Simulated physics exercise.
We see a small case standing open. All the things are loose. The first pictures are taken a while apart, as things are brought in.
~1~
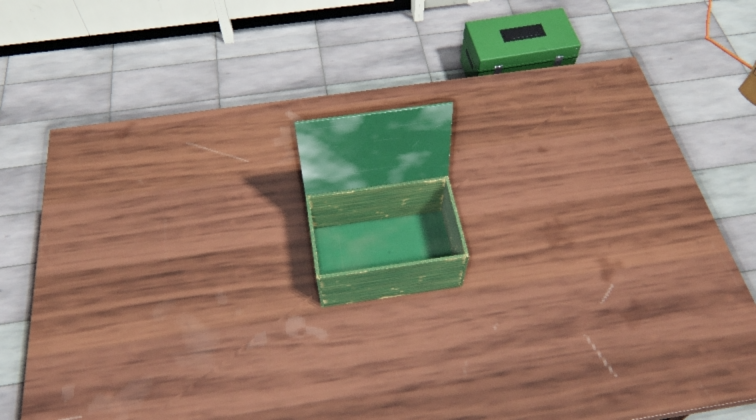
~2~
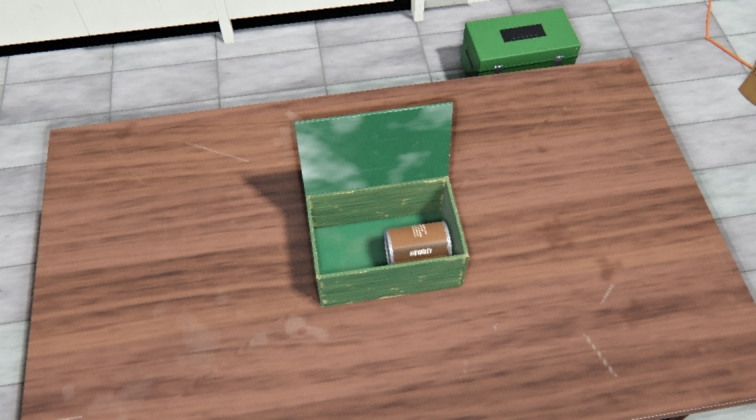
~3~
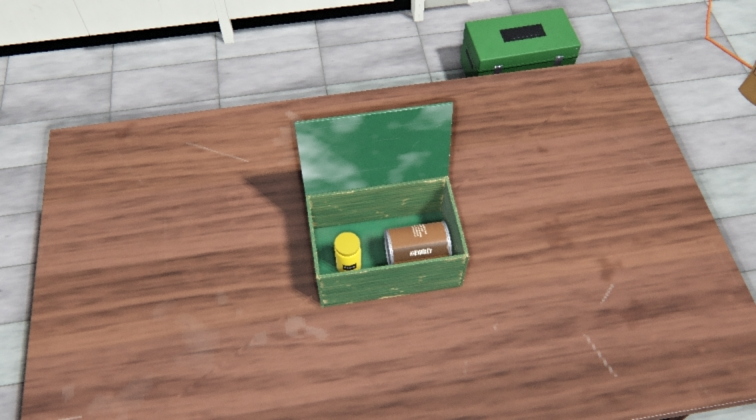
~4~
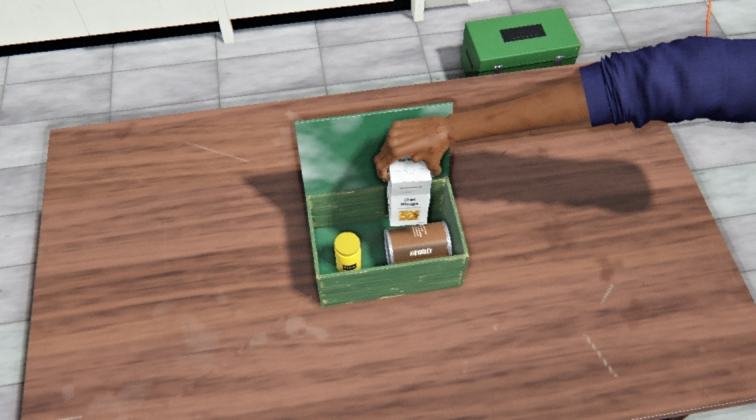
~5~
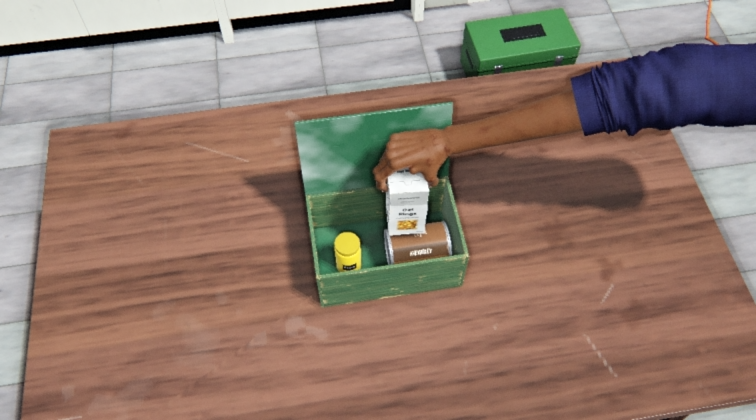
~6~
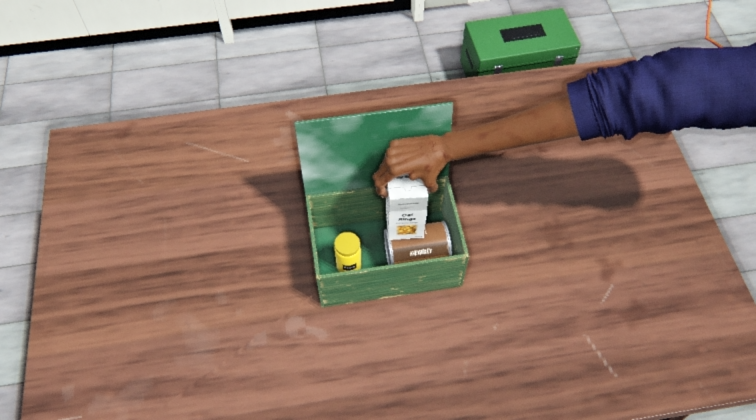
A brown can appears on its side in the right of an empty open green case, then a yellow shaker appears at the left. A hand reaches in from the right with a white carton and lowers it slightly behind the can, still gripping its top.
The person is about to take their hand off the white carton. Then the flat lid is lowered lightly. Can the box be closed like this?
In the end the lid will not close.
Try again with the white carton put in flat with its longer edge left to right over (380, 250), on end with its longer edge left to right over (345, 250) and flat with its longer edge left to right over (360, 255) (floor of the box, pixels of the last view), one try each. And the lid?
In the first case it sits on the rim; in the second case it stays ajar; in the third case it closes.
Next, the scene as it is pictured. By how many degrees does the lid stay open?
Some 55° above the rim.
Then, 1.30 s past the last view, lid 81° above the rim; white carton rocked 40° from its first pose near (405, 203); brown tin displaced a little.
Then, 3.20 s past the last view, lid 85° above the rim; white carton rocked 37° from its first pose near (406, 208); brown tin displaced a little.
Then, 5.00 s past the last view, lid 67° above the rim; white carton rocked 21° from its first pose near (409, 215); brown tin displaced a little.
Finally, lid 56° above the rim; left askew, white carton; the other 2 still in place.
